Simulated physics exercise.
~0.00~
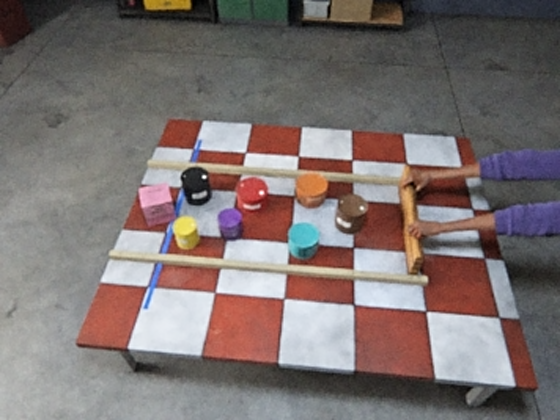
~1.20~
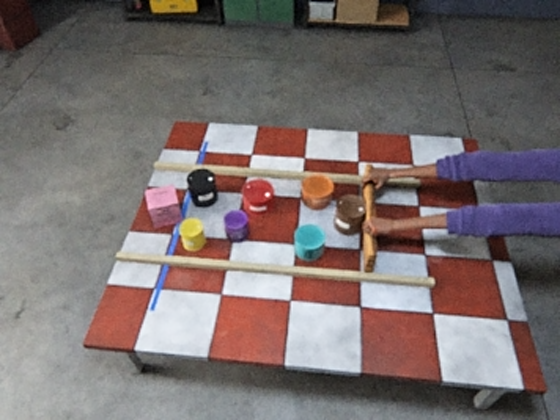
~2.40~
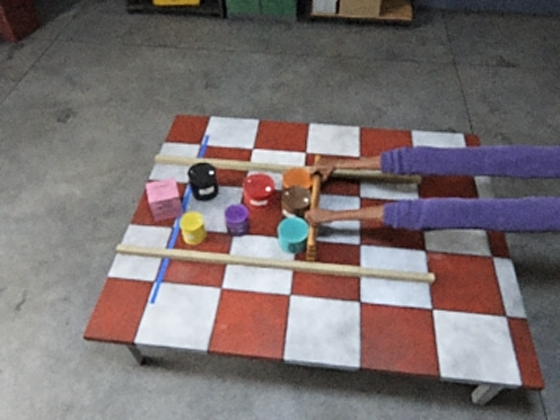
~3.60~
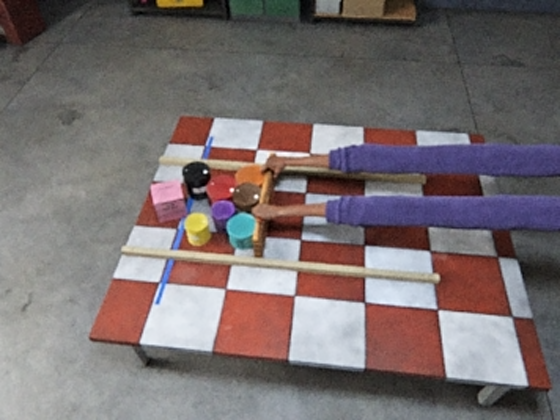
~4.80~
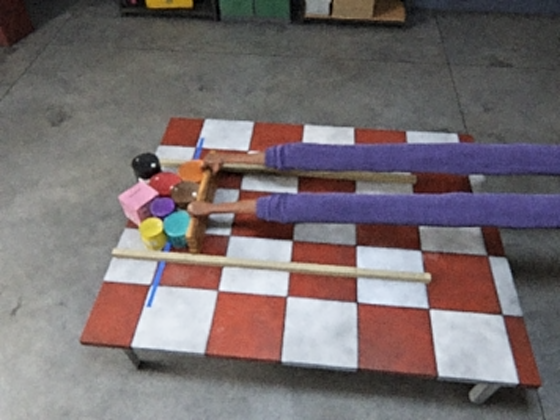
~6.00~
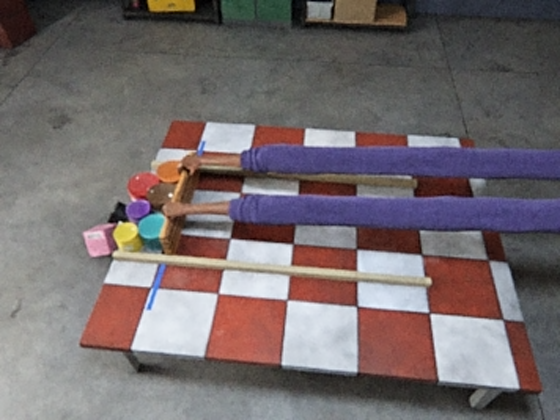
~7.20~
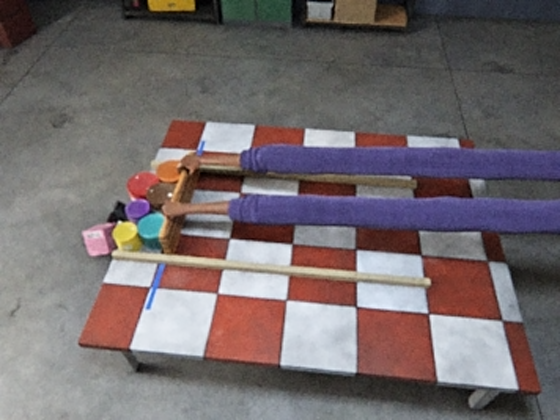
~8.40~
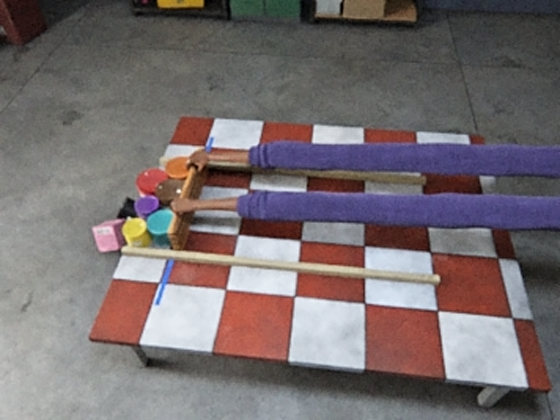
Two purple-sleeved arms pushed a wooden plank left across a red-and-white checked platform, gathering colourful tubs and a pink box into a cluster between two battens, until they crowded the left edge, where the black canister and pink box went over and the plank stopped.
